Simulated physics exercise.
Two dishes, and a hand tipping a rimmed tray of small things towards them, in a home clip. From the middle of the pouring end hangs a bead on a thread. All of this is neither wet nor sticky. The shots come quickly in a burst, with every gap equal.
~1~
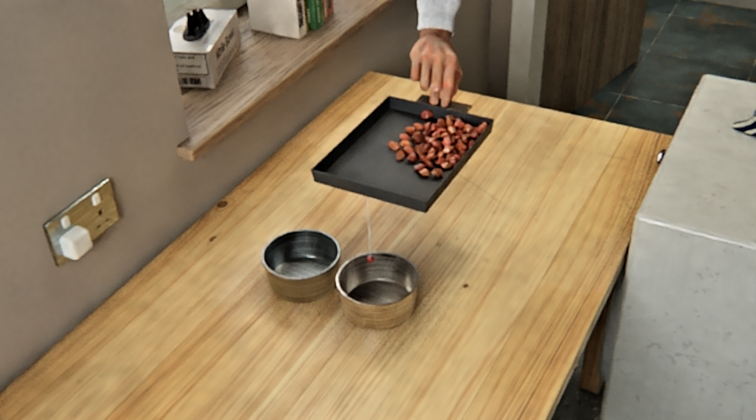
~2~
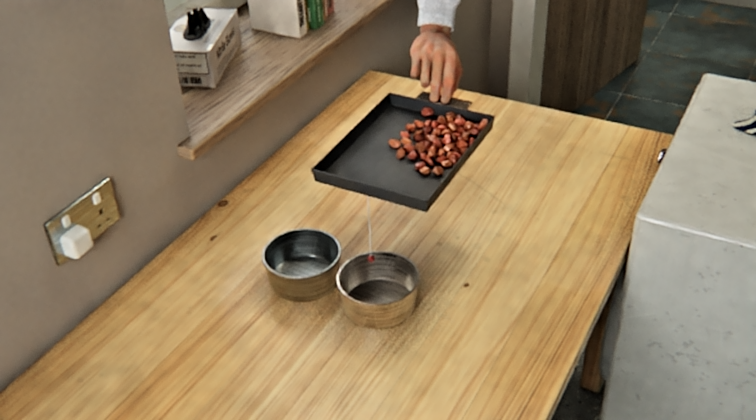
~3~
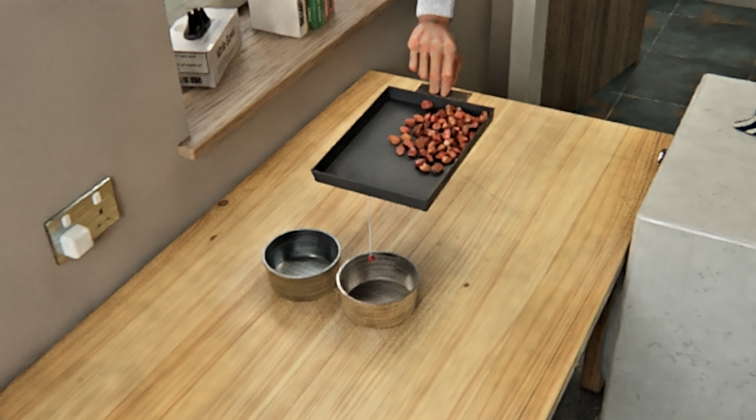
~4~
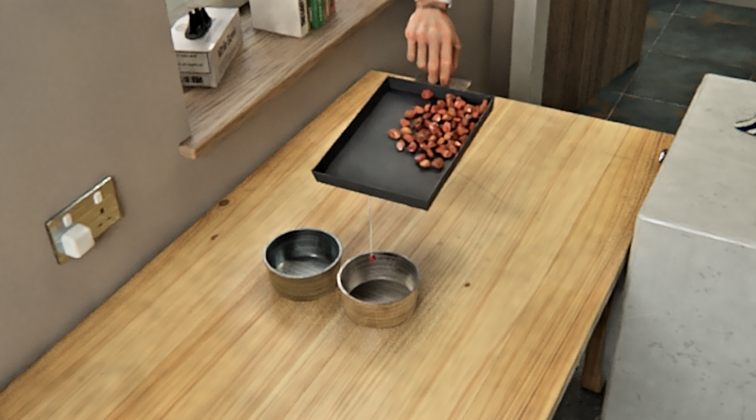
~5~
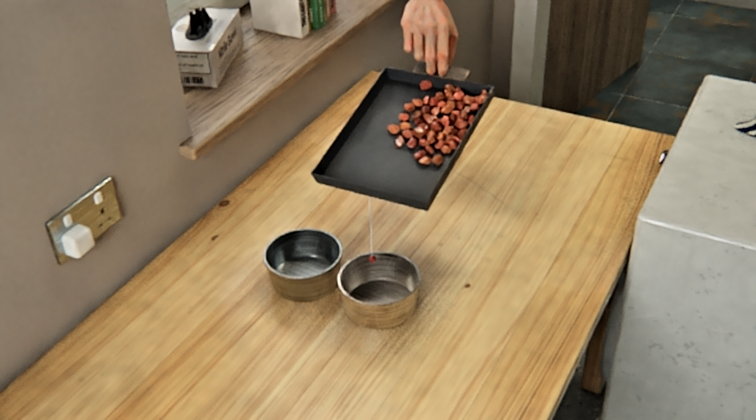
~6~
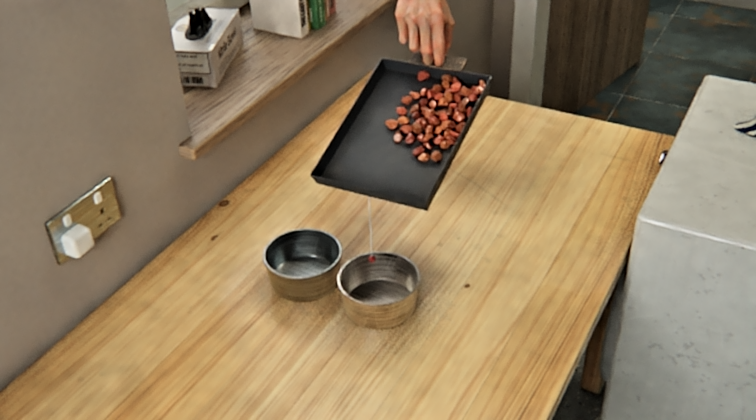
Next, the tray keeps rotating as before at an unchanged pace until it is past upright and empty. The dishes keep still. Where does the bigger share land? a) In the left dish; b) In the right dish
(b) In the right dish.
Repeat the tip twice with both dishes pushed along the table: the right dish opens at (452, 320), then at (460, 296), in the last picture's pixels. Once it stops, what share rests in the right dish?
I'd say about 0 percent, followed by about 0 percent.
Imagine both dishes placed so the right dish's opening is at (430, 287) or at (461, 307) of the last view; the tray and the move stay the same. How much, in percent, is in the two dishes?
30 % for the first, 40 % for the second.
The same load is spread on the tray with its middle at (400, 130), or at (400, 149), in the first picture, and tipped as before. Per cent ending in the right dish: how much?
Some 20 and then some 30 per cent.
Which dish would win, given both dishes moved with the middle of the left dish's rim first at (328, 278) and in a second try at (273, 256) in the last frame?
At the first spot the left-side one comes out ahead, at the second spot the right-side one.
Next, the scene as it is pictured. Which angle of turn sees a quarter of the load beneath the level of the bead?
I'd say close to 85 degrees.
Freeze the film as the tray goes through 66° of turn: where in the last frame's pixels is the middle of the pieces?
Around (367, 186).
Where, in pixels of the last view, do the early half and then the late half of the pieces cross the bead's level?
(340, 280) for the early half, (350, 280) for the late half.
Just after the last frame, tray tipped steeply; the larger part on the tray; about a tenth in the air.
A moment on, tray tipped past a quarter turn; roughly a quarter on the tray; about a tenth in the right dish; just a few in the left dish; roughly a third outside both; roughly a quarter in the air.
Further on, tray tipped past a quarter turn; roughly a third in the right dish; about a tenth in the left dish; roughly half outside both.
When it is over, tray tipped past a quarter turn; roughly a third in the right dish; about a tenth in the left dish; roughly half outside both.
